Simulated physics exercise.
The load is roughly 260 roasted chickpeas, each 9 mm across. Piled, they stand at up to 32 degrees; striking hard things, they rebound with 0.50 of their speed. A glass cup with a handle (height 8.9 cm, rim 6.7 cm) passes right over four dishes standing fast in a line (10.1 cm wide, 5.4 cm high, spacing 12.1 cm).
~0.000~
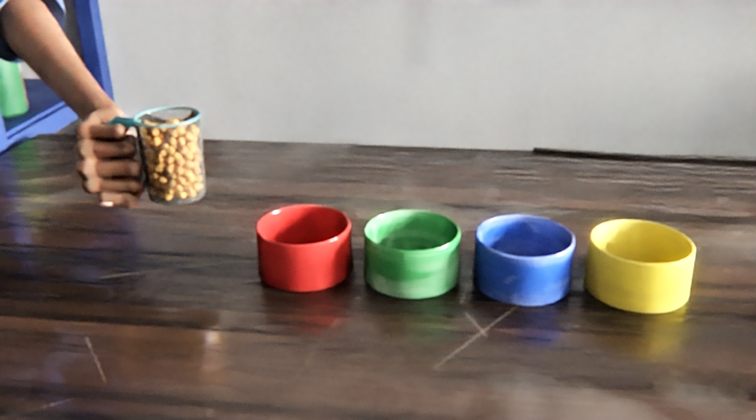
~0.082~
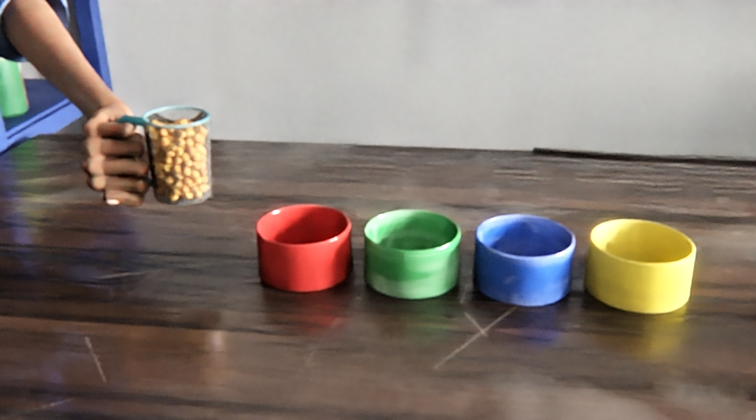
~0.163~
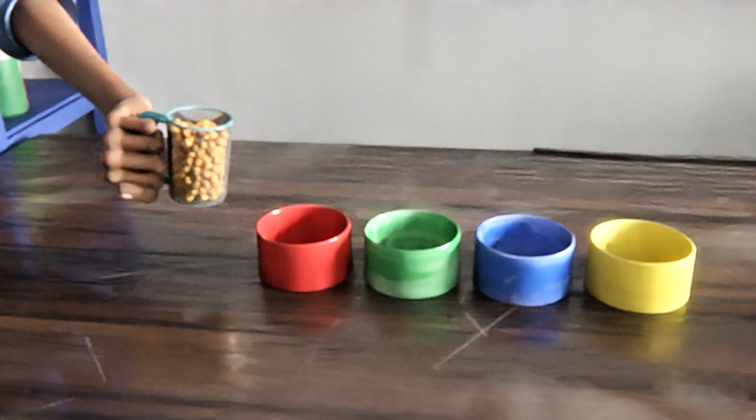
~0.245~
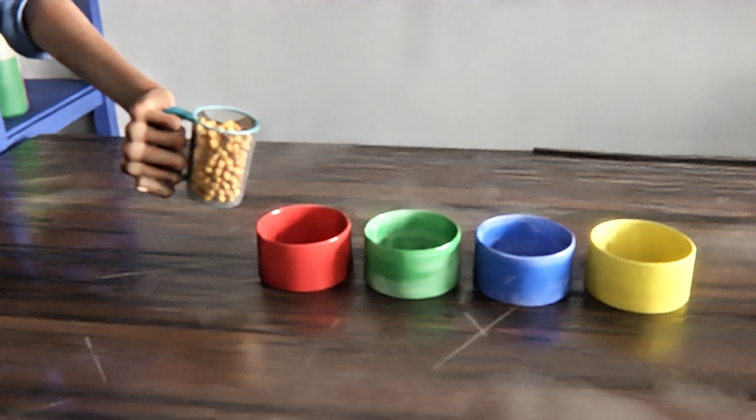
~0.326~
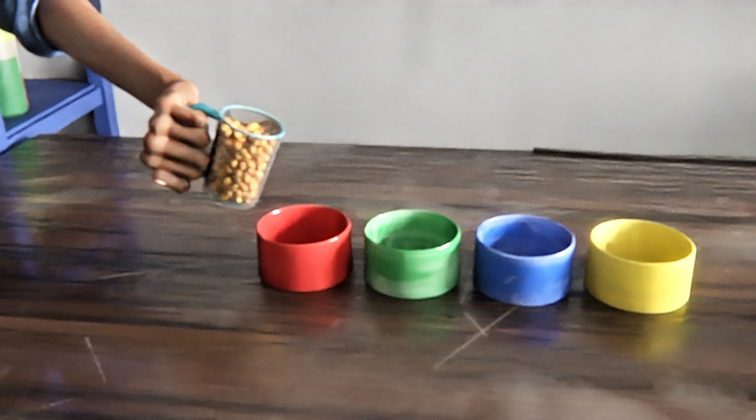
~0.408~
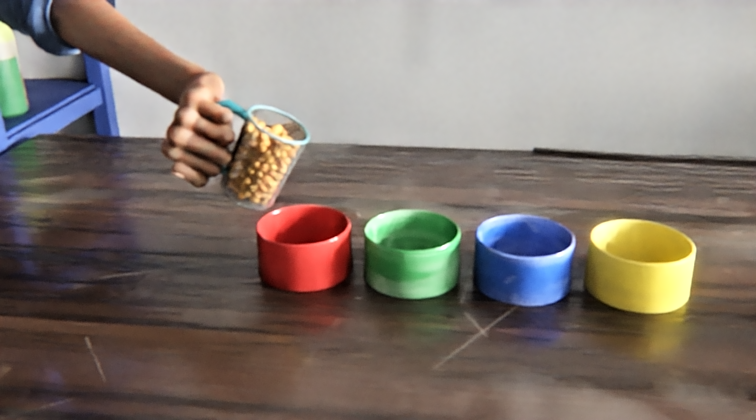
The footage shows a hand holding a clear cup of roasted chickpeas by its handle and moving it right across a dark wooden table, gradually tilting it rightward near a still row of red, green, blue and yellow dishes.
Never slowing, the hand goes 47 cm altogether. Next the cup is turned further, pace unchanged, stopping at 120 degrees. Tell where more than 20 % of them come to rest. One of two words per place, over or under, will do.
One by one: Red dish: Probably a fifth or fewer of the pieces land there, blue dish: Probably a fifth or fewer of the pieces land there, green dish: Probably a fifth or fewer of the pieces land there, yellow dish: Probably more than a fifth of the pieces land there, counter: Probably a fifth or fewer of the pieces land there.
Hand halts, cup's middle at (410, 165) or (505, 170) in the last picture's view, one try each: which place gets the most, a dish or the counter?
First try: Green; second try: Blue.
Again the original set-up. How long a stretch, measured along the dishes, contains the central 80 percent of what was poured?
Some 10 cm.
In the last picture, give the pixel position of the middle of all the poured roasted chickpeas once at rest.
Centre at rest, approx.: (643, 272) px.
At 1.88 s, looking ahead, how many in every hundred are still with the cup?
Estimate: Some 0 %.
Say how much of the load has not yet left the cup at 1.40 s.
Load share: Near 85 percent.
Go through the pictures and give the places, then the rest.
Cup at (172, 156), tilt 0 degrees, lip at (198, 118), moved 0.0 cm; middle of the pieces at (174, 162); red dish at (303, 225); green dish at (412, 230); blue dish at (525, 236); yellow dish at (642, 242), in the first picture.
Cup at (180, 156), tilt 2 degrees, lip at (207, 119), moved 0.8 cm; middle of the pieces at (181, 162), in the second picture.
Cup at (199, 157), tilt 8 degrees, lip at (231, 123), moved 3.0 cm; middle of the pieces at (199, 163), in the third picture.
Cup at (220, 158), tilt 15 degrees, lip at (257, 128), moved 5.4 cm; middle of the pieces at (220, 164), in the fourth picture.
Cup at (241, 158), tilt 21 degrees, lip at (282, 134), moved 7.7 cm; middle of the pieces at (240, 165), in the fifth picture.
Cup at (263, 159), tilt 28 degrees, lip at (307, 140), moved 10.1 cm; middle of the pieces at (261, 165); red dish at (303, 225); green dish at (412, 230); blue dish at (525, 236); yellow dish at (642, 242). Its pace works out near 80 degrees a second; the hand travels 29 cm a second, in the sixth picture.
After 1.00 s, tilt 75 degrees; cup holds 100 %.
After 1.40 s, tilt 106 degrees; cup holds 85 %, blue 10 %.
After 1.88 s, tilt 120 degrees; cup holds 0 %, blue 10 %, yellow 85 %.
In the end, at 2.4 s, red 0 %, blue 10 %, green 0 %, yellow 85 %, counter 5 %.
